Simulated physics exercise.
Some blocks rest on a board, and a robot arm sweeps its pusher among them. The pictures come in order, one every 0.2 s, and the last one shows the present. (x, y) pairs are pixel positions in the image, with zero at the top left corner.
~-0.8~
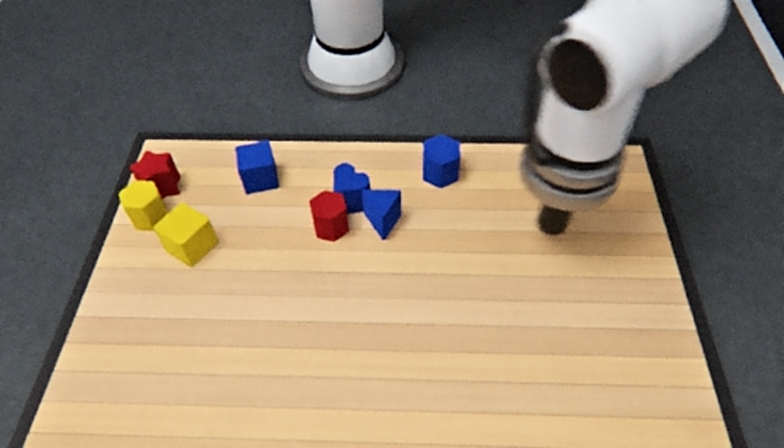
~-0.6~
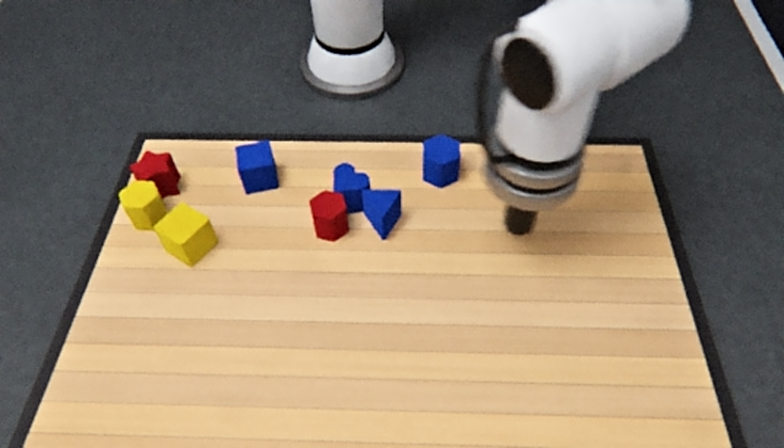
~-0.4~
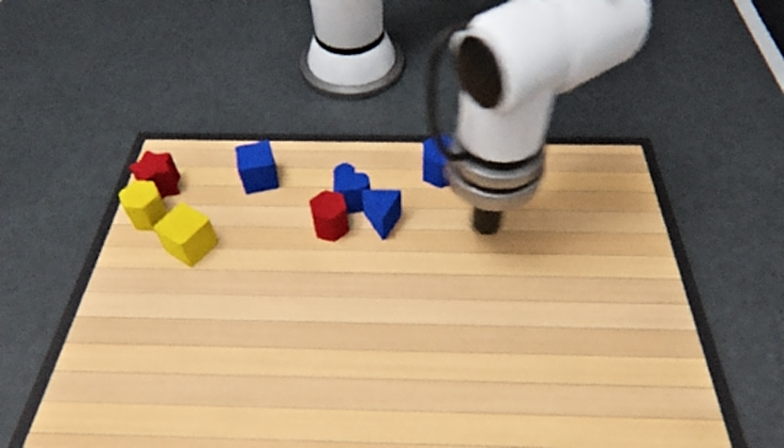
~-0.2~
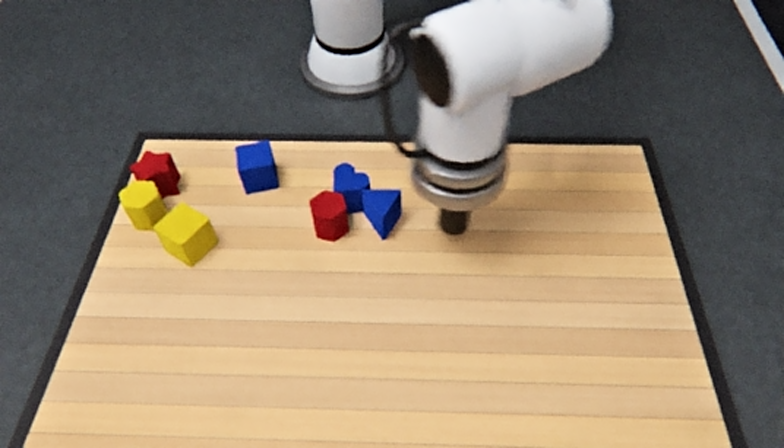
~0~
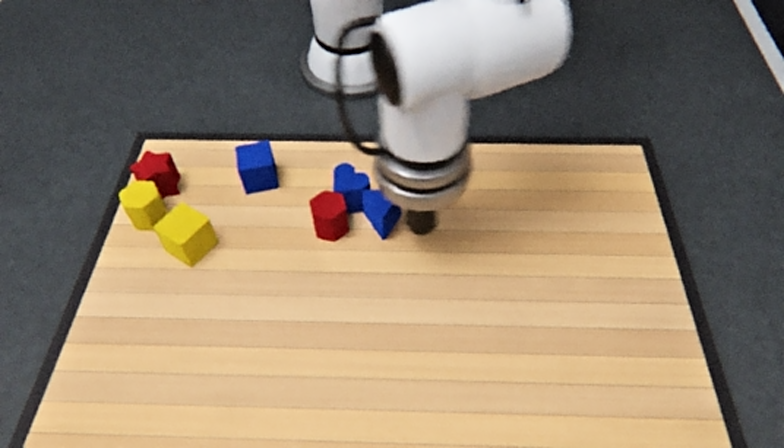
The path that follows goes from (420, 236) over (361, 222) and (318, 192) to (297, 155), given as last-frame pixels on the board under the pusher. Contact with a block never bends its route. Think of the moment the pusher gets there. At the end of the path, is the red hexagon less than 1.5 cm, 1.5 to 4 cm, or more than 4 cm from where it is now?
Covers 1.5 to 4 cm.
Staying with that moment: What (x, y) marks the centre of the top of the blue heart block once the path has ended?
Around (334, 148).
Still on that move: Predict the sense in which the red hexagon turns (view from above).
Short answer: Counterclockwise.
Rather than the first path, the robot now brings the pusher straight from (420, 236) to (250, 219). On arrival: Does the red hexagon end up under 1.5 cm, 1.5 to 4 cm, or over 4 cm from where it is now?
Result: Over 4 cm.
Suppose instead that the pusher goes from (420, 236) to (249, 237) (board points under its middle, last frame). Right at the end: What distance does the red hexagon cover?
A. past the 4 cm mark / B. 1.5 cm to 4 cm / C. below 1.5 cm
I'll go with A - past the 4 cm mark.
On the path given first. One third of the way, pusher at (360, 209); red hexagon at (313, 205), turned 15° anticlockwise; blue heart block at (341, 167); blue triangular piece at (336, 187).
Two thirds of the way, pusher at (316, 180); red hexagon at (301, 206), turned 35° anticlockwise; blue heart block at (334, 151), turned 50° clockwise; blue triangular piece at (295, 155), turned 30° clockwise.
At the end, pusher at (294, 142); blue square unmoved; red hexagon at (301, 206), turned 35° anticlockwise; blue heart block at (334, 148), turned 65° clockwise; blue triangular piece at (267, 126), turned 30° anticlockwise.
